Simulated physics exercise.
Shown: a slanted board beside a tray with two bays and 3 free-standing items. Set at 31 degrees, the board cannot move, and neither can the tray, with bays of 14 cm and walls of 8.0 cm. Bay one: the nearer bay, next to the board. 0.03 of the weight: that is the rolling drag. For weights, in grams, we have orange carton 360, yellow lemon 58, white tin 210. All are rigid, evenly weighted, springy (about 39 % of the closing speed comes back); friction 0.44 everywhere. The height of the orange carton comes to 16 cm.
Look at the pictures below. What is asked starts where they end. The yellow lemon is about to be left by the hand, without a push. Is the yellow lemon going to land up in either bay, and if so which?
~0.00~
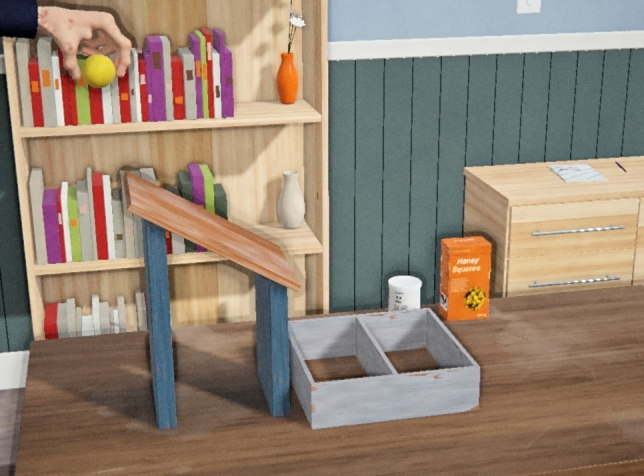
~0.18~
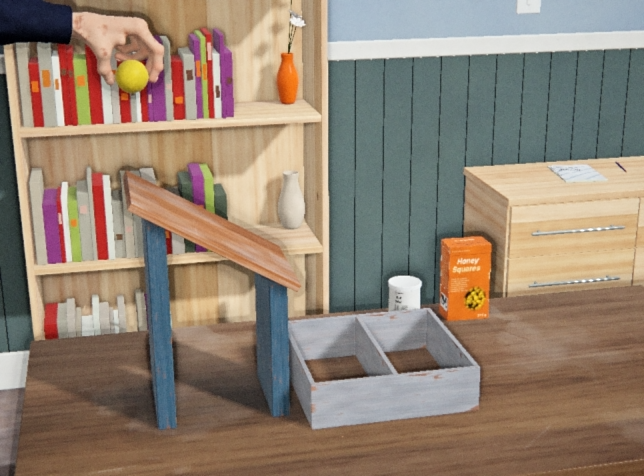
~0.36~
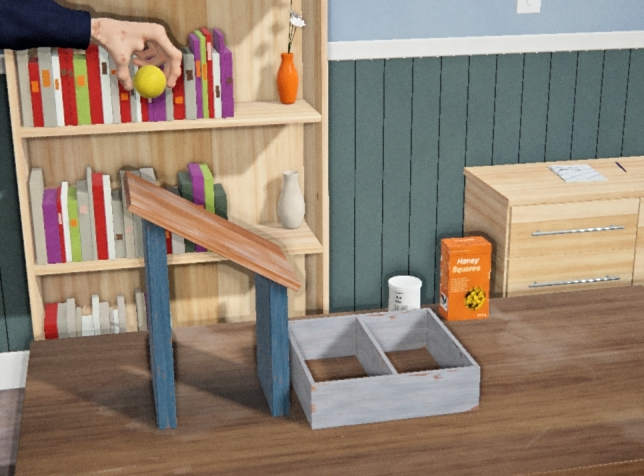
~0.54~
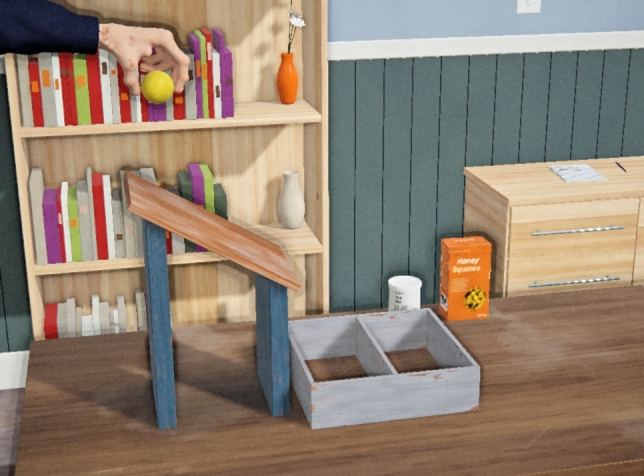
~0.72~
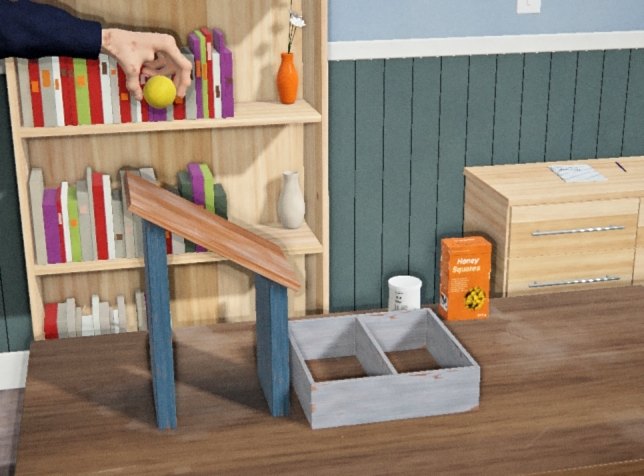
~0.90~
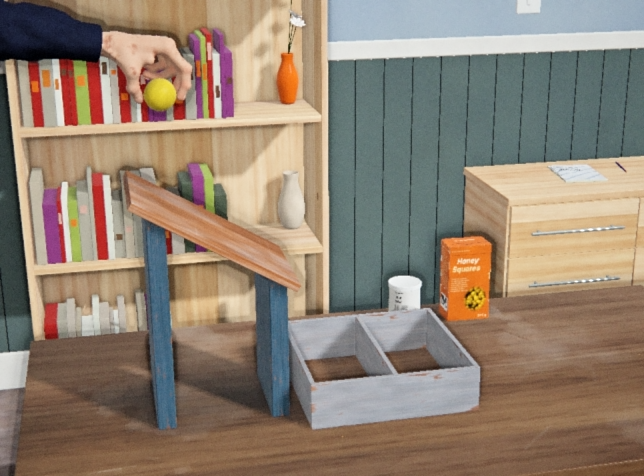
Yes, the second bay.
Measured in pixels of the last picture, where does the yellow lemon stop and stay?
About (398, 369).
By 1.20 s, yellow lemon near (179, 186).
By 1.40 s, yellow lemon near (299, 252).
By 1.60 s, it is in the farther bay; yellow lemon near (433, 342).
When it is over (2.4 s), it is in the farther bay; the bystanders within 4 cm of the start. End places, in pixels of the last picture, yellow lemon near (398, 369).
